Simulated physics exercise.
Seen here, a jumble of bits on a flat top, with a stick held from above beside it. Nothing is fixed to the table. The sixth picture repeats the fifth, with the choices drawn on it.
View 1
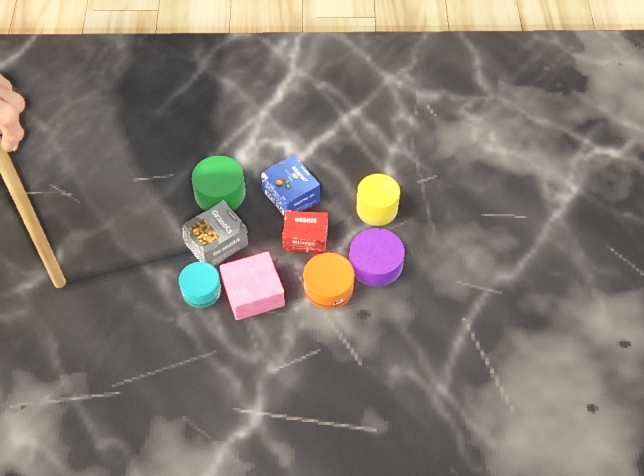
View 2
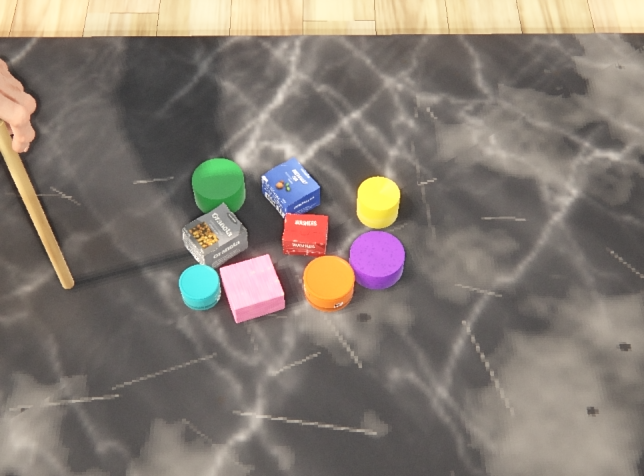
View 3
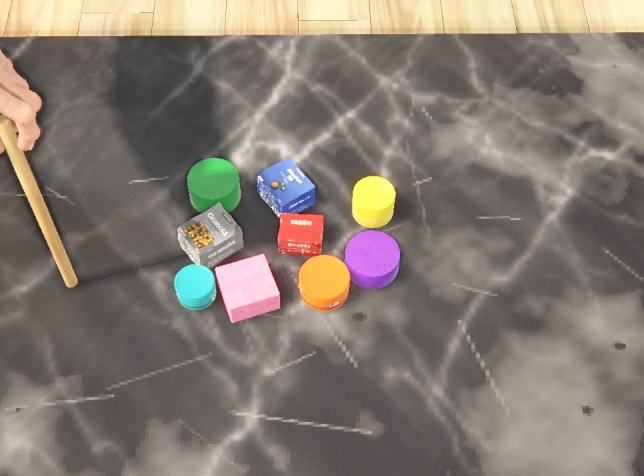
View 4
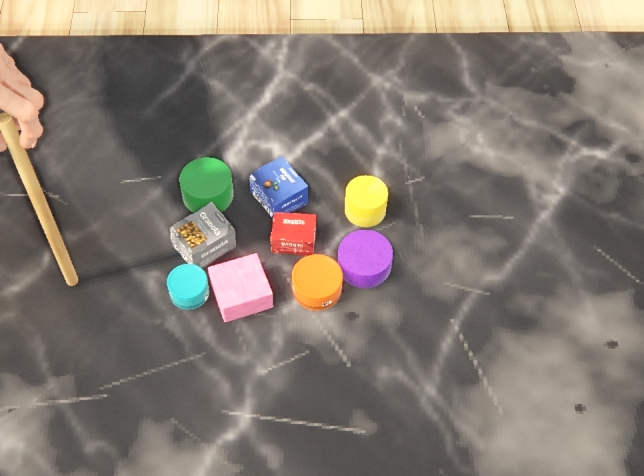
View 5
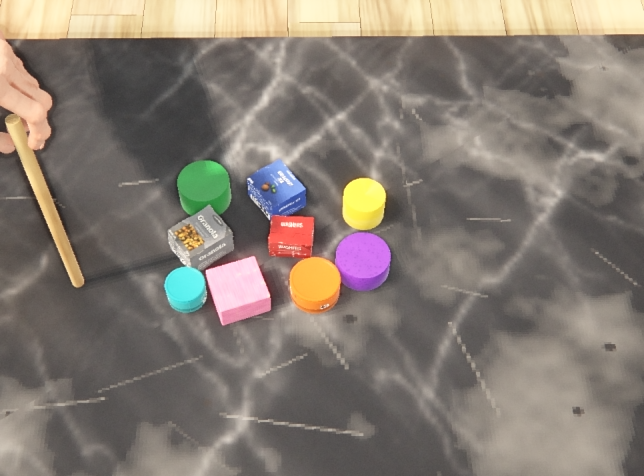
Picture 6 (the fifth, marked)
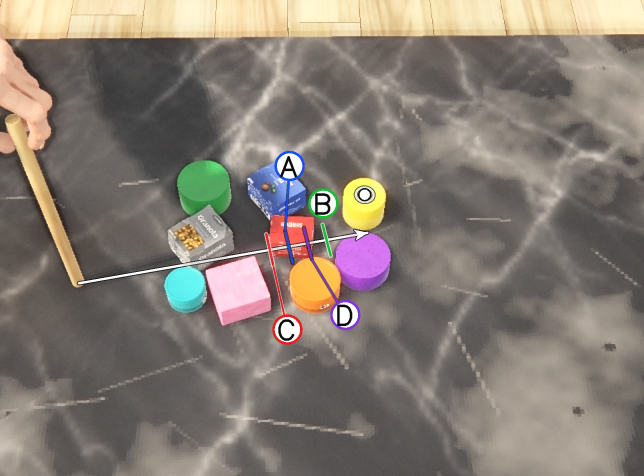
A hand at the left edge holds a wooden stick slanting down onto a dark, marbled tabletop, seen from above at an angle, with pale wooden boards along the far side. Near the middle sit green, yellow, turquoise, orange and purple round pieces around blue, grey, red and pink boxes or blocks. The camera drifts slightly right, the stick's tip shifts slightly rightward, and the cluster stays still on the surface.
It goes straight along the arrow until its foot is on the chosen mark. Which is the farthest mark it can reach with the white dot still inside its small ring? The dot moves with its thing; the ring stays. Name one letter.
It can go as far as D.
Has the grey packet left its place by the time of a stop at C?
Yes.
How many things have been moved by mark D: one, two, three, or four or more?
In all, three.
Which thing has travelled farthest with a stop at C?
It is the grey packet.
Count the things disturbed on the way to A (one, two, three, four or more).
Three.
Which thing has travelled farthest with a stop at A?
The grey packet.
On the marked copy, A at (289, 246); B at (326, 240); C at (270, 250); D at (308, 243); the arrow from (79, 283) to (367, 233); the white dot at (365, 194).
With D. Early on, foot of the stick (163, 270).
Further on, foot of the stick (244, 255); grey packet (244, 220); blue packet (281, 187).
At the end, foot of the stick (308, 244); grey packet (247, 217); red box (332, 227); the dot is still in its ring.
As for the rest, A keeps the dot in but is short; B shifts the dotted thing to (377, 195); C keeps the dot in but is short.
